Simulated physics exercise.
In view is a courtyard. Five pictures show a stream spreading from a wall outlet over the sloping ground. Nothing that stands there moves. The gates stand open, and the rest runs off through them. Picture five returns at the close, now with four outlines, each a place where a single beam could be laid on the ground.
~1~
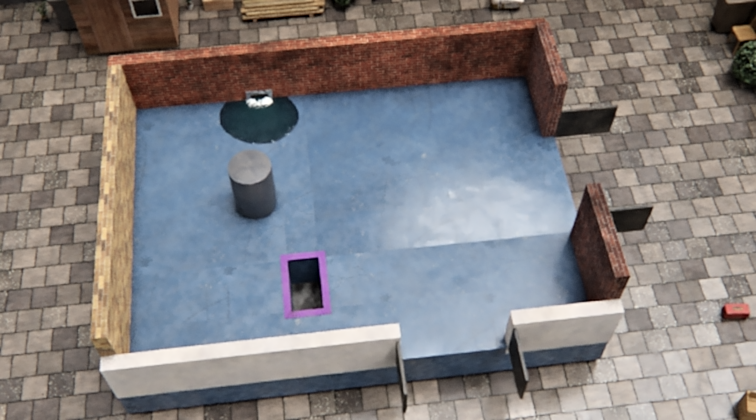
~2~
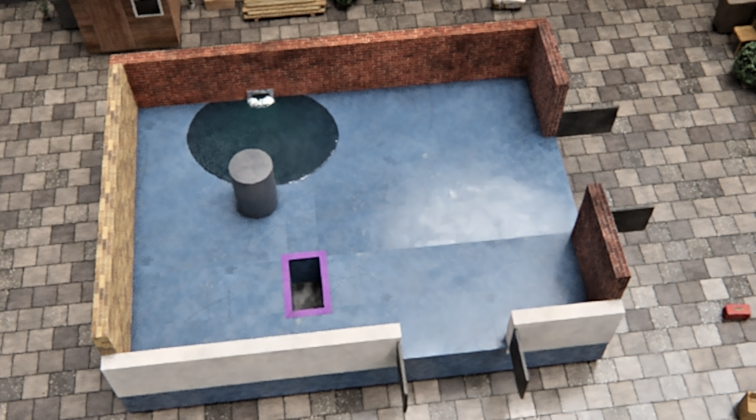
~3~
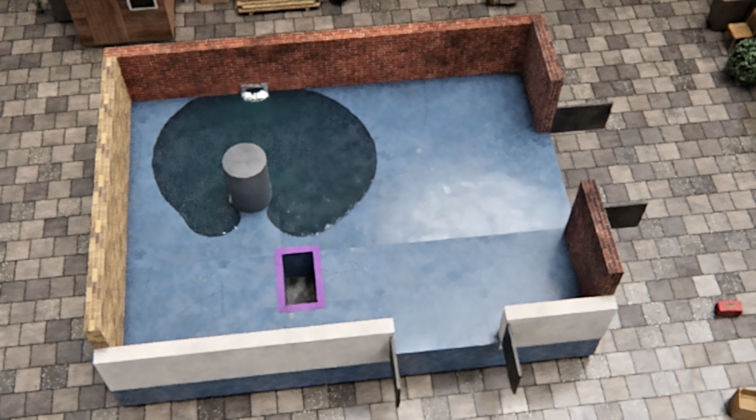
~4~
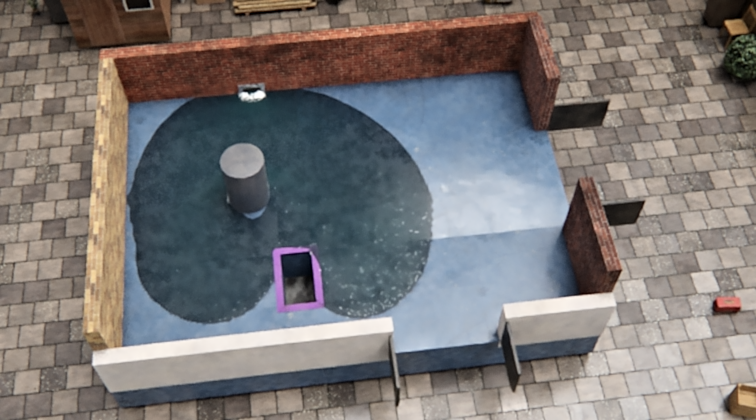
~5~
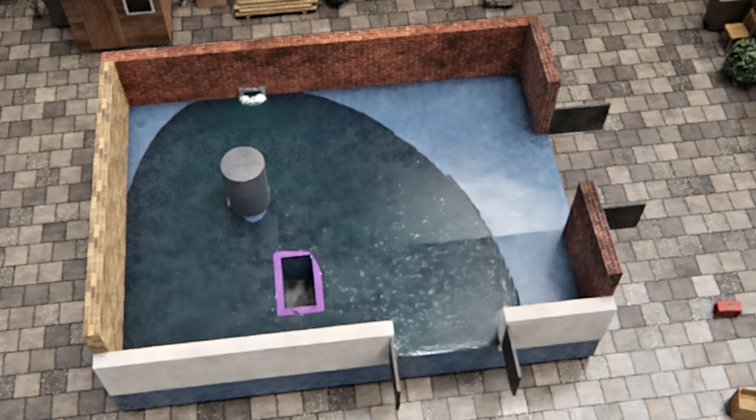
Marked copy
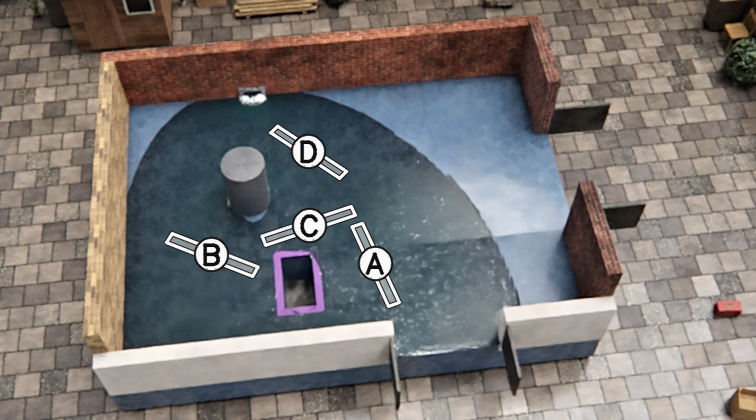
In a walled courtyard with a blue floor and open gates, a dark patch of water spreads from an outfall at the back wall. It flows around a grey pillar, reaches the purple-rimmed gully, then widens rightward across the floor to the front wall and the open gateway there.
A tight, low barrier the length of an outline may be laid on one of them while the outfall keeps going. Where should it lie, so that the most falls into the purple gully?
Use place B.
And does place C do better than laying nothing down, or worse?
Place C is worse.
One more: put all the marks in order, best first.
The order is B, A, D, C.
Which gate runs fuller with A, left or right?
More leaves on the left.
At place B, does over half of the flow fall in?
No.
On the marked copy, A from (357, 225) to (393, 304); B from (169, 238) to (255, 271); C from (263, 240) to (353, 210); D from (274, 129) to (343, 174).
For place A, about 24 % of the stream goes into the purple gully, about 75 % out by the gates.
For place B, about 36 % of the stream goes into the purple gully, about 63 % out by the gates.
For place C, about 8 % of the stream goes into the purple gully, about 92 % out by the gates.
For place D, about 14 % of the stream goes into the purple gully, about 86 % out by the gates.
